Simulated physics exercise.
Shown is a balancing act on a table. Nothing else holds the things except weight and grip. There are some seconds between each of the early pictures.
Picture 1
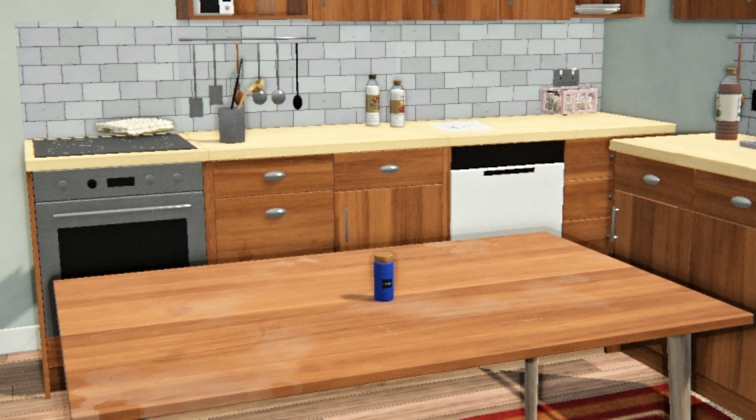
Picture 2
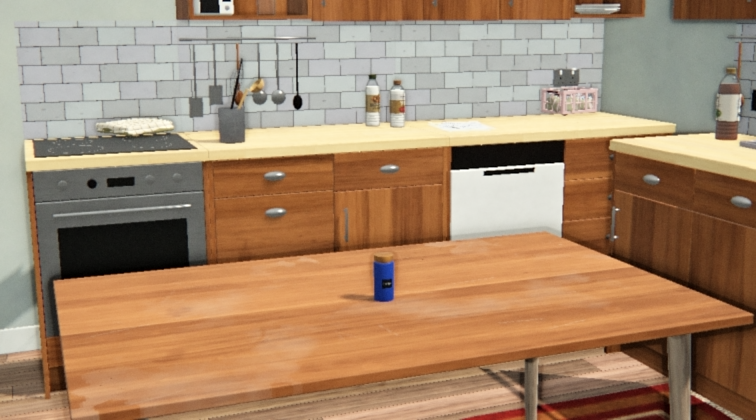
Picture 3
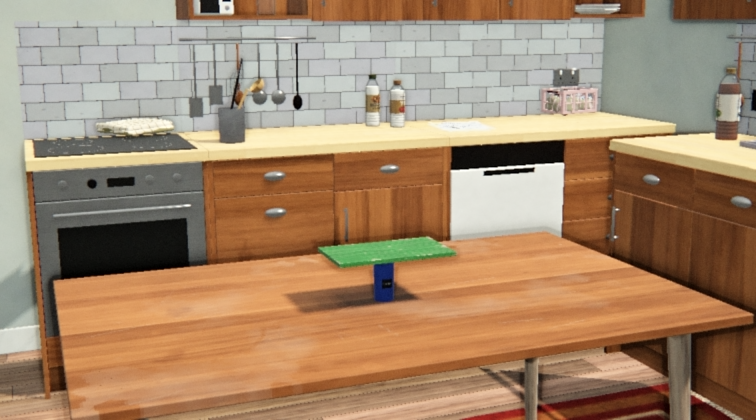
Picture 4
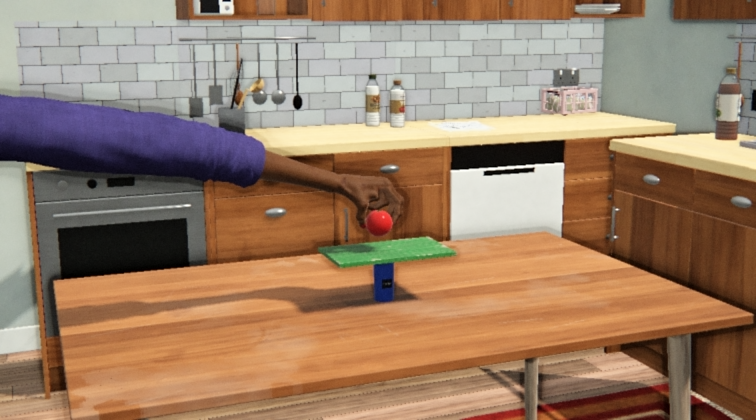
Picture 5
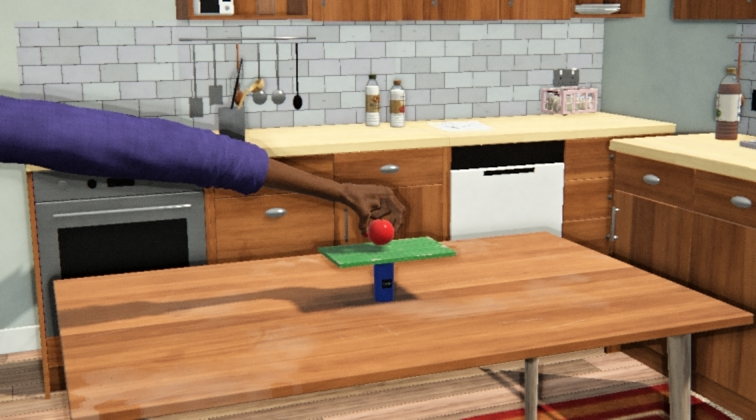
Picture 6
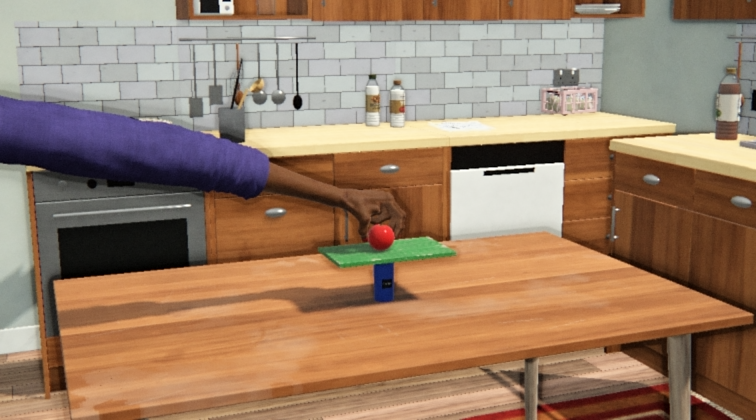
A green board appears atop a small blue container, and a hand lowers a red tomato onto it.
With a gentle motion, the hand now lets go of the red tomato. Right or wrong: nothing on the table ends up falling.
Right.
Then, 0.30 s after the last picture, nothing has stirred.
Then, 0.70 s after the last picture, red tomato resting near (381, 238).
At rest, all 3 in place. Seen from the same camera at the end, red tomato near (381, 238). The stack keeps its balance.
